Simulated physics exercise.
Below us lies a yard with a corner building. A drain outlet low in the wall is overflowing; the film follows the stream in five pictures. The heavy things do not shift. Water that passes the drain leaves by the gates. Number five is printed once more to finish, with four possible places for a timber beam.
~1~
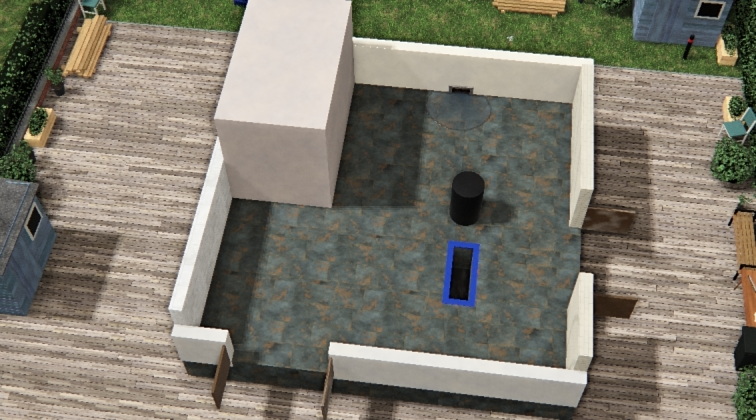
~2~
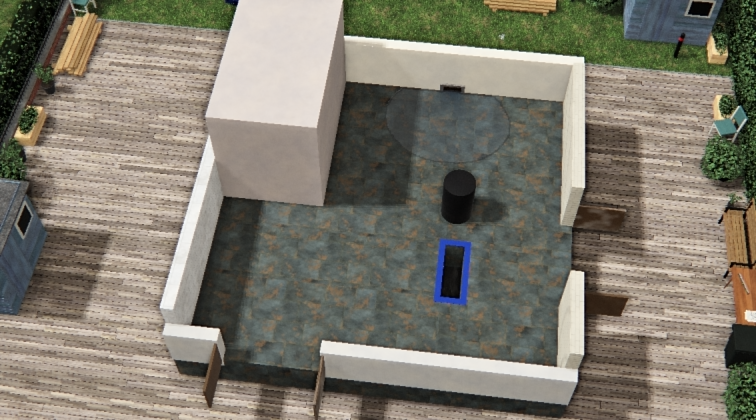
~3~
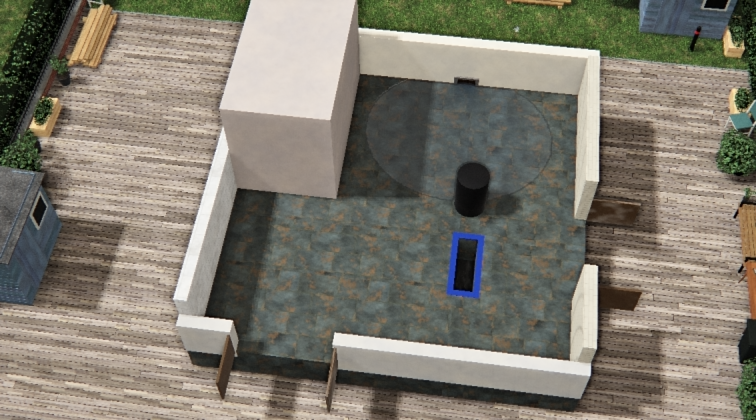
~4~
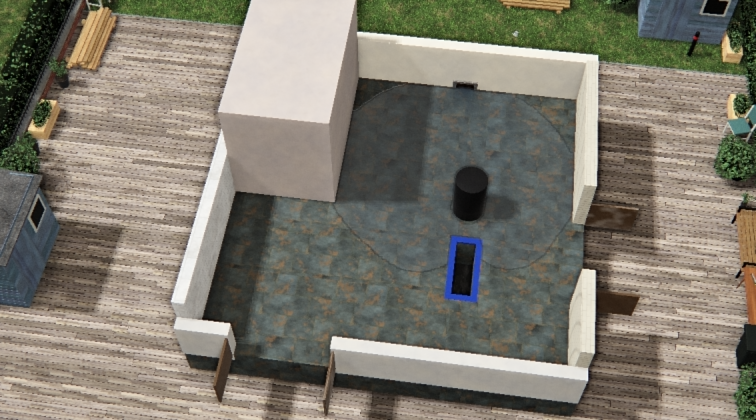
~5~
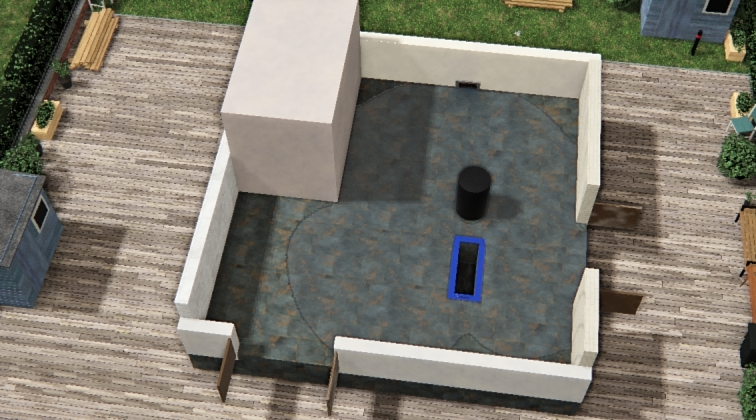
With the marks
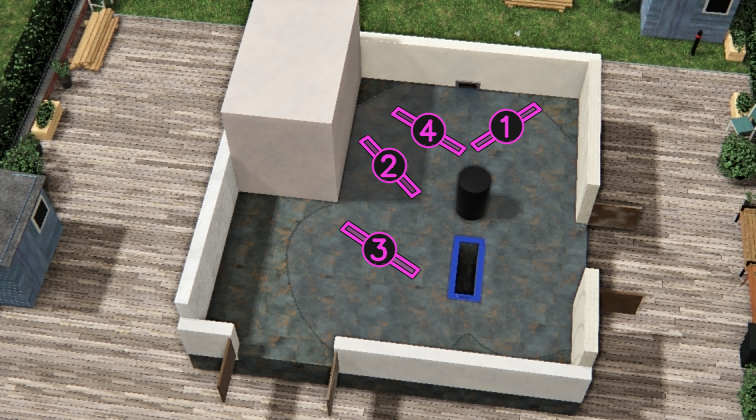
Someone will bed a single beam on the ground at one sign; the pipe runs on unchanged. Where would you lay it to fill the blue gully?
Spot 3 does it best.
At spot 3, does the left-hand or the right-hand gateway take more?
More leaves on the left.
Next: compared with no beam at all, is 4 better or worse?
Worse.
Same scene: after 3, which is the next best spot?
The answer is 2.
In magenta, 1 from (475, 146) to (536, 106); 2 from (364, 139) to (415, 193); 3 from (345, 226) to (415, 273); 4 from (395, 111) to (461, 151).
For spot 1, about 19 % of the stream goes into the blue gully, about 78 % out by the gates.
For spot 2, about 29 % of the stream goes into the blue gully, about 69 % out by the gates.
For spot 3, about 38 % of the stream goes into the blue gully, about 60 % out by the gates.
For spot 4, about 16 % of the stream goes into the blue gully, about 82 % out by the gates.
